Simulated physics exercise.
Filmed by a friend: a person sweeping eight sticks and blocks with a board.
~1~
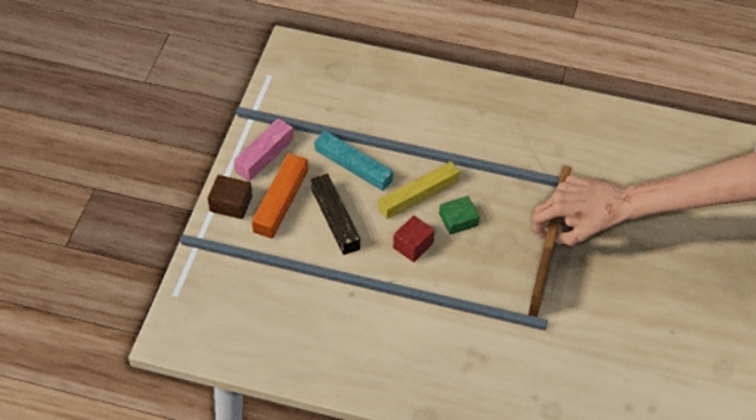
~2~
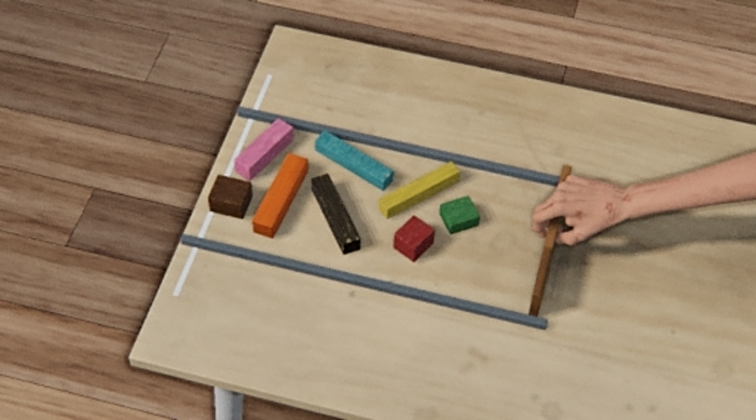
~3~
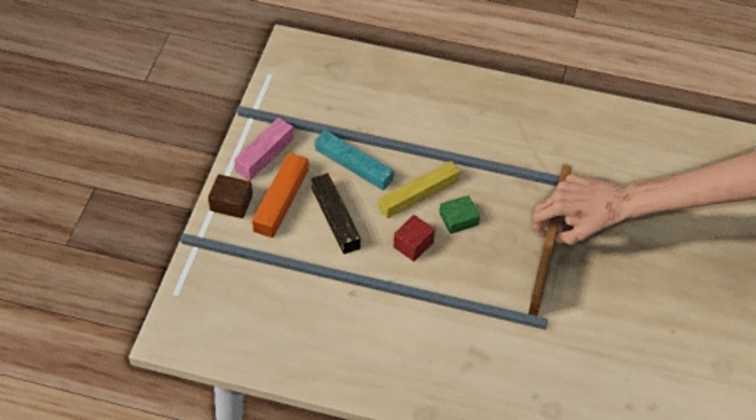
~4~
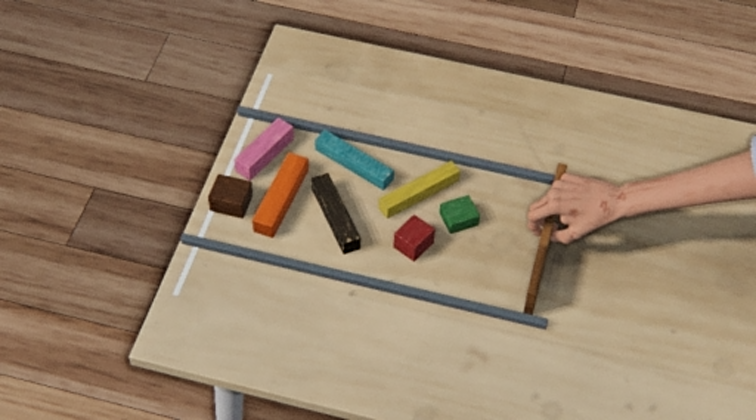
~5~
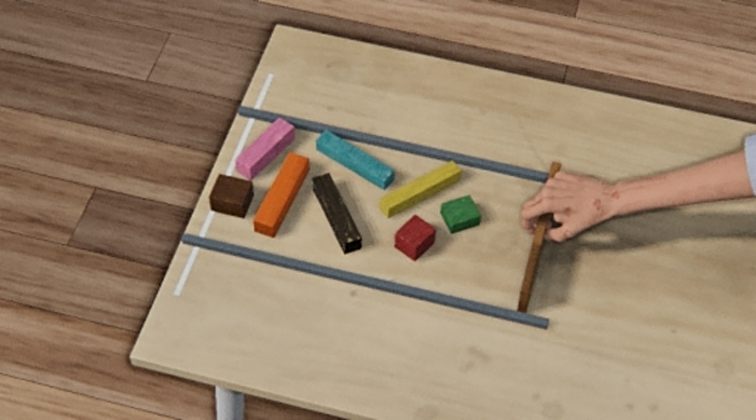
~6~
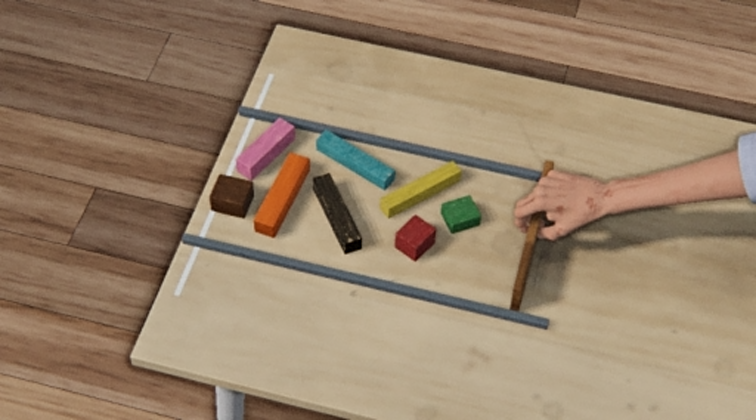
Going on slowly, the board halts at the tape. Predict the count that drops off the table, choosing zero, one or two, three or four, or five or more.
The push clears off a lot, five or more.
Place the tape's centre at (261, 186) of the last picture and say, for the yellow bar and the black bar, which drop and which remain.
As for the yellow bar, it is retained; as for the black bar, it is retained.
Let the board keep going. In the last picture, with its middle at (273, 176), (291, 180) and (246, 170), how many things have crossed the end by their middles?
4, 2 and 5.
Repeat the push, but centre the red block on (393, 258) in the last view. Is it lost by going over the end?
It simply keeps its place on top.
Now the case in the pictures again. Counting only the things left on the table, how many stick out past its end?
I count 1 overhanging.
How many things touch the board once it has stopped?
It is in contact with 1.
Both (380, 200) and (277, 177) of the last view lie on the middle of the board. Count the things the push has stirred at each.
6 and 8.
Soon after, none off yet; brown block at rest near (232, 196); pink bar at rest near (266, 149); orange stick at rest near (282, 195).
Then, none off yet; brown block moved a little near (214, 199); pink bar moved about its own width near (217, 143); orange stick moved a little near (243, 191).
At rest, the number that fall off is five or more; fallen, green block, yellow bar, black bar, turquoise bar, orange stick, pink bar and brown block.
